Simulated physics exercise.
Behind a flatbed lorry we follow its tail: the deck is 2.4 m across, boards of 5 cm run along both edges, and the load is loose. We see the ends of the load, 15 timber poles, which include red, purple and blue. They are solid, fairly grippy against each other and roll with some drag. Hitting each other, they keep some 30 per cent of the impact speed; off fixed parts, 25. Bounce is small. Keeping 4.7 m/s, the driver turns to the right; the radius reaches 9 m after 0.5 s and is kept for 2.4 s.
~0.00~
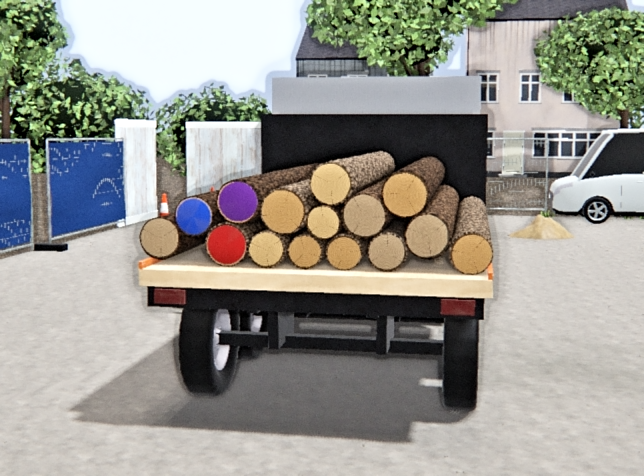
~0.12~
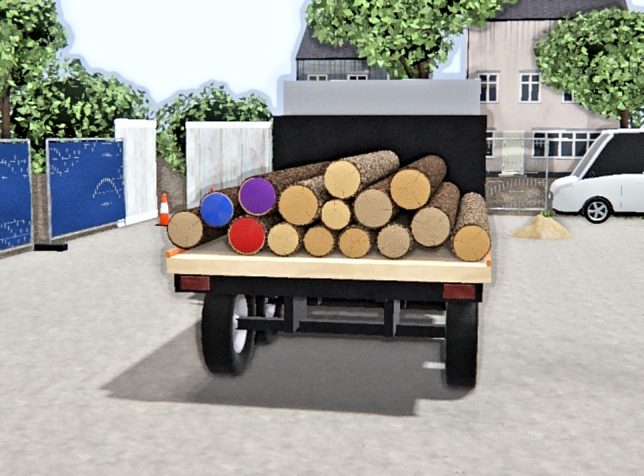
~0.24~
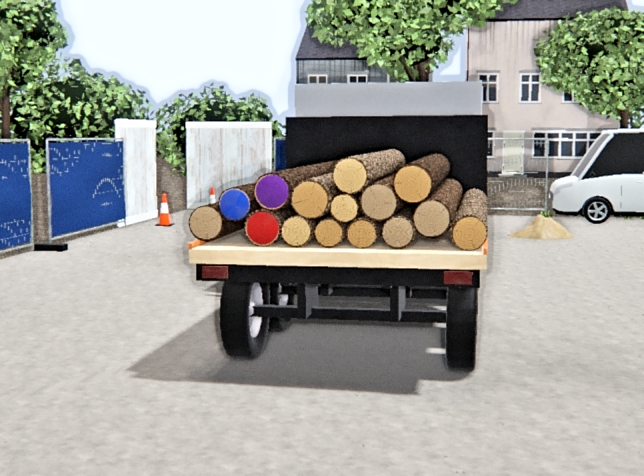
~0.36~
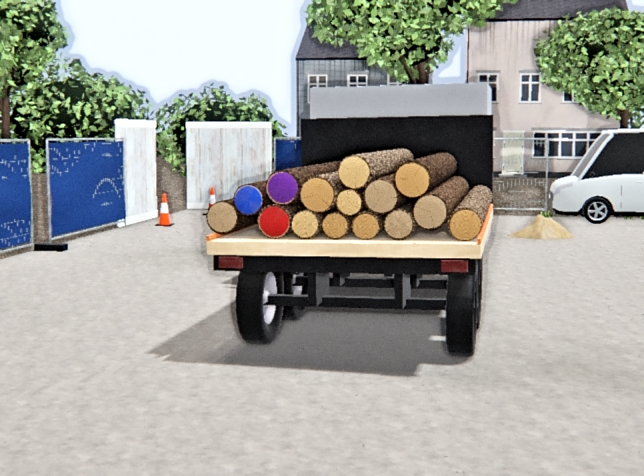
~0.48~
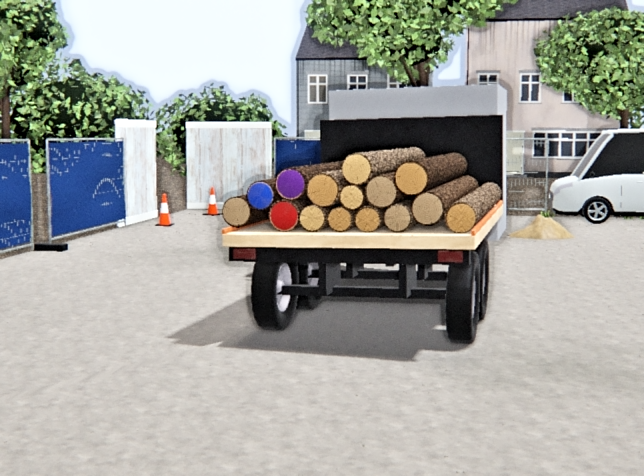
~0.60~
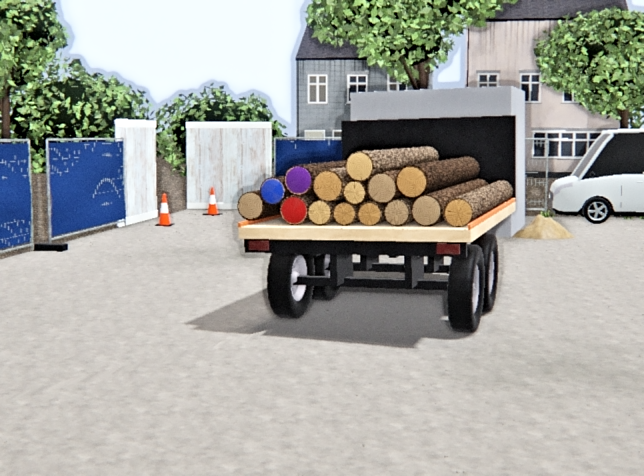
A flatbed lorry loaded with loose logs drives away across the yard, turning right.
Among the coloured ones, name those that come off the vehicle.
Red: Among them, purple: Among them, blue: Among them.
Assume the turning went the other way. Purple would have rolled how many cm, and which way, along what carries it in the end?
It would end about 0 cm to the right of where it began.
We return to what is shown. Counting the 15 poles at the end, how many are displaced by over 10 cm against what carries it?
The answer comes to 15.
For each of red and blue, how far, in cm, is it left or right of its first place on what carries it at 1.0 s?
Red has shifted 15 left and blue 25 left.
Then, 1.0 s in, red is on the deck, 40 cm from the left edge, rolling left; purple is up on others, 35 cm from the left edge, rolling left; blue is up on others, 10 cm from the left edge, rolling left; 1 of 15 is off.
Then, 1.3 s in, red is on the deck, 30 cm from the left edge, rolling left; purple is up on others, 5 cm from the left edge, rolling left; blue is on the deck, 5 cm from the left edge, rolling left; 1 of 15 is off.
Then, 1.8 s in, red is over the left board and falling; purple is over the left board and gone; blue is over the left board and gone; 5 of 15 are off.
In the end (5.1 s), red is over the left board and gone; purple is over the left board and gone; blue is over the left board and gone; 10 of 15 are off.
